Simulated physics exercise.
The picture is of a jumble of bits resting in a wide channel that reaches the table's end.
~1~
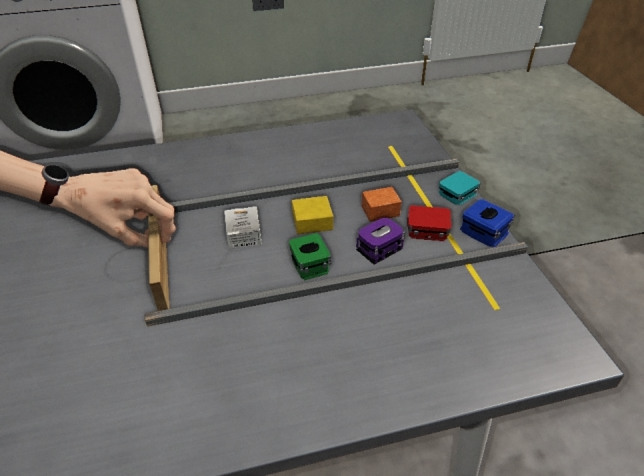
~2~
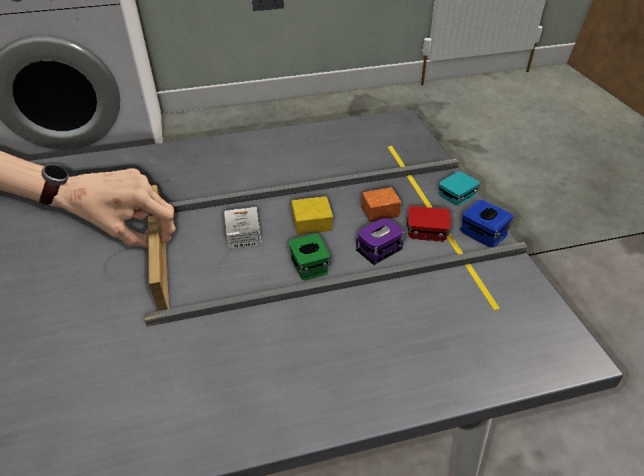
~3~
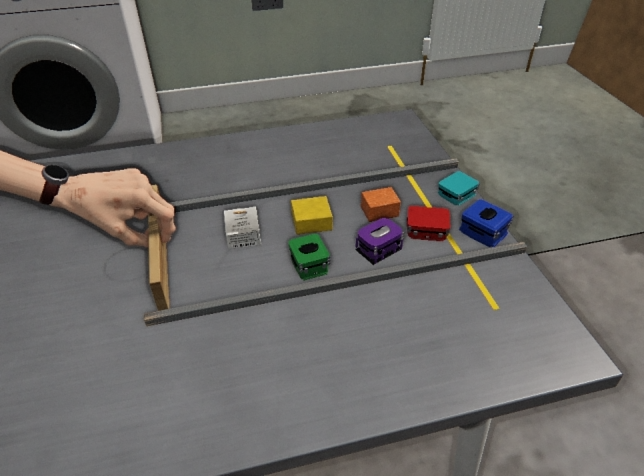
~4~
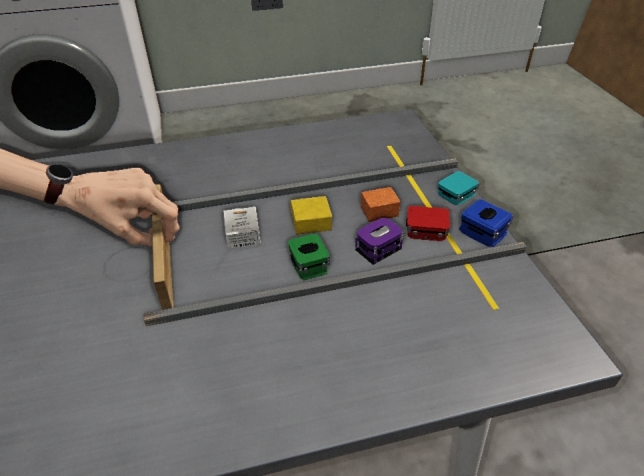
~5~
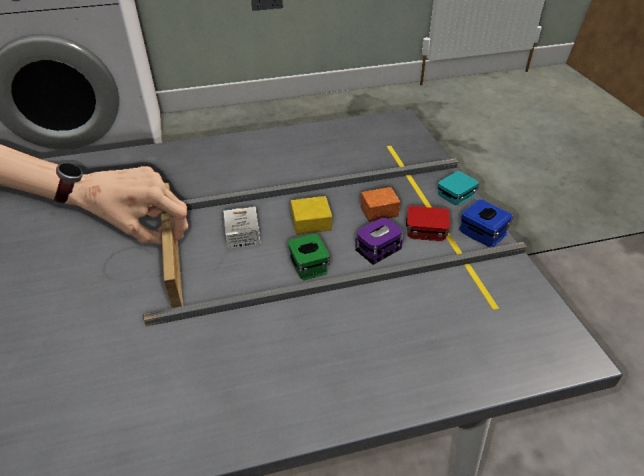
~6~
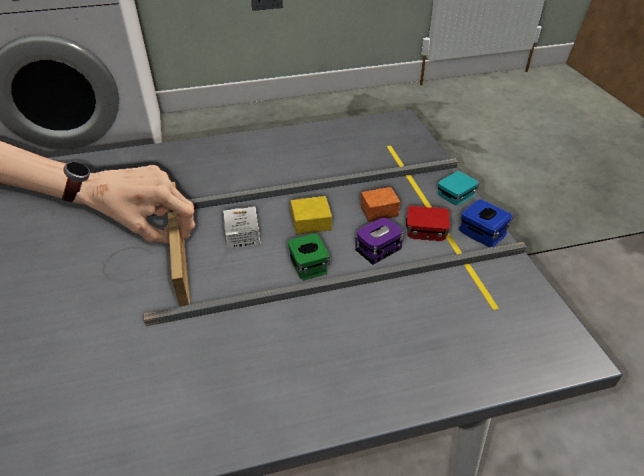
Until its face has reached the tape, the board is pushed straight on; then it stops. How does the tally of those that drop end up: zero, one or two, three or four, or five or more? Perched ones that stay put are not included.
The tally ends at three or four.
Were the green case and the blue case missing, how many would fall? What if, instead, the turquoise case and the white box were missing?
The counts would be 2 and 2.
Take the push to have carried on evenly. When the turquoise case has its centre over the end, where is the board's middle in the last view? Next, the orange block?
Estimated middle: (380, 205), and (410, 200) for the other.
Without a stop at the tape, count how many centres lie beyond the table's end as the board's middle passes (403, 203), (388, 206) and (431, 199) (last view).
2, 2, 4.
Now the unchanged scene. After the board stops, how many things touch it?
The count comes out at 2.
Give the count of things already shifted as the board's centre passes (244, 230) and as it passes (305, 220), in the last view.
That gives 1 for the first and 4 for the second.
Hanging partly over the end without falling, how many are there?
Answer: 2.
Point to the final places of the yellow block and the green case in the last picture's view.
Okay, so first (469, 186), and next (466, 230).
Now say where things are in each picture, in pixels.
In the first frame, turquoise case (458, 189); blue case (486, 224); red case (429, 224); board (158, 245); tape (434, 213).
In the second frame, blue case (486, 224); orange block (381, 205).
In the third frame, red case (428, 225); board (158, 245).
In the fourth frame, turquoise case (457, 189); white box (242, 227).
In the fifth frame, blue case (485, 224); green case (309, 257).
In the sixth frame, turquoise case (457, 189); blue case (485, 224); red case (427, 225); board (177, 241); tape (433, 213).
Soon after, none off yet; turquoise case at rest near (457, 189); blue case at rest near (485, 224); red case at rest near (427, 225).
After that, none off yet; turquoise case moving near (464, 189); blue case displaced a little near (496, 222); red case displaced about its own width near (448, 219).
In the end, the number that fall off is three or four; gone, orange block, red case, blue case and turquoise case.
